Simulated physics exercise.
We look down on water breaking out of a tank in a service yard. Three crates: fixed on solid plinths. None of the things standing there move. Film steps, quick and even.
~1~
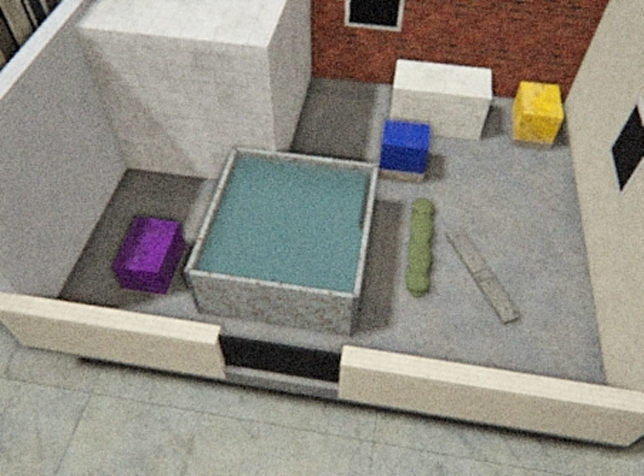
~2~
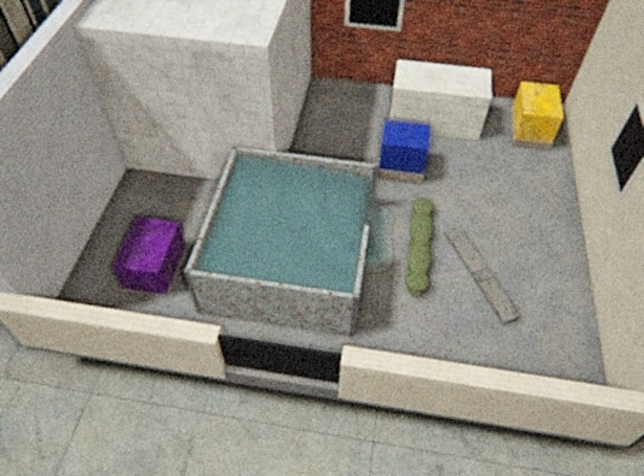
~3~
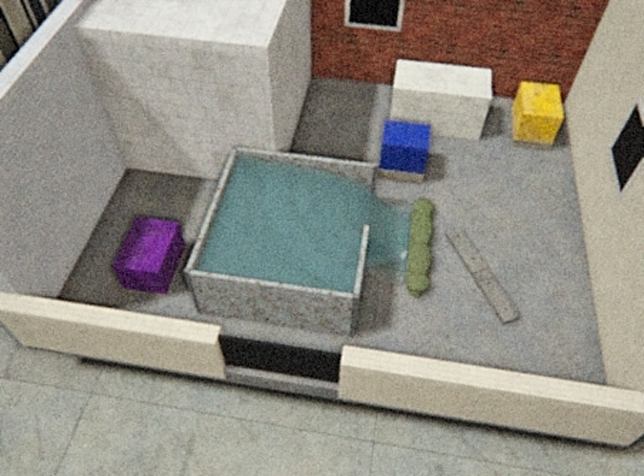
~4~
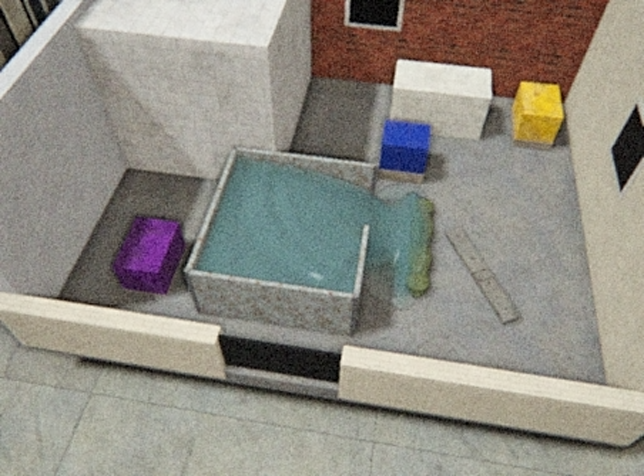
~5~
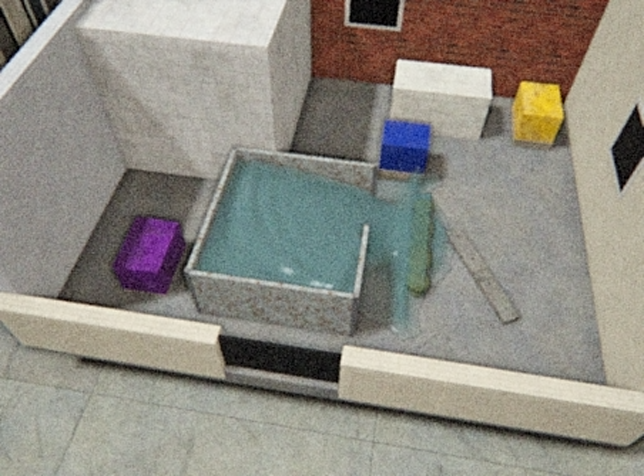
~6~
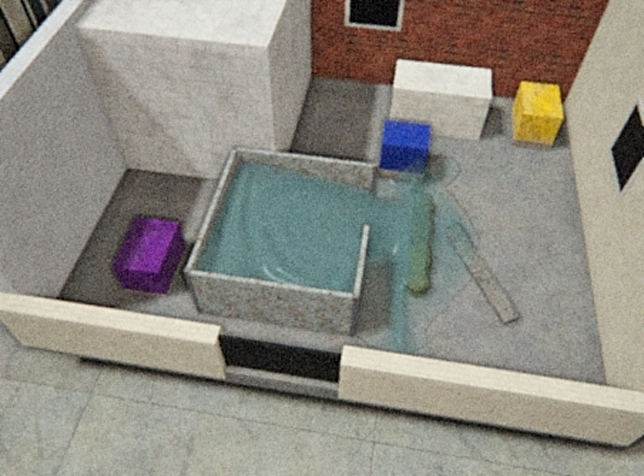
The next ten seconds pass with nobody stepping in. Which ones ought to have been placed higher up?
In the end: The yellow crate gets soaked; the blue crate gets soaked; the purple crate gets soaked.
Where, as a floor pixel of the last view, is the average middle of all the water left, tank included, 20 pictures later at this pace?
I'd say around (396, 243).
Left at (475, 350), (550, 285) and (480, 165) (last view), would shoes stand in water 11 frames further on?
First spot swamped, second spot swamped, third spot swamped.
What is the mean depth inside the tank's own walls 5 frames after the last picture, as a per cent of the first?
68 percent or thereabouts.
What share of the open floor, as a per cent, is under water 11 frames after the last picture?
About 65 per cent.
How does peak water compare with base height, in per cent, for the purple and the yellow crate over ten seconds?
Roughly 250 per cent for the first, 190 per cent for the second.
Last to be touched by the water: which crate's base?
I'd say the purple-painted one is last.
A moment on, water covers 50 % of the floor; the yellow crate water round its plinth, the blue crate water round its plinth, the purple crate not reached.
Next, water covers 65 % of the floor; the yellow crate water round its plinth, the blue crate water round its plinth, the purple crate not reached.
Then, water covers 85 % of the floor; the yellow crate water round its plinth, the blue crate water round its plinth, the purple crate water round its plinth.
Later, water covers 95 % of the floor; the yellow crate water round its plinth, the blue crate water round its plinth, the purple crate water round its plinth.
In the end, water covers 100 % of the floor; the yellow crate was topped, the blue crate was topped, the purple crate was topped.
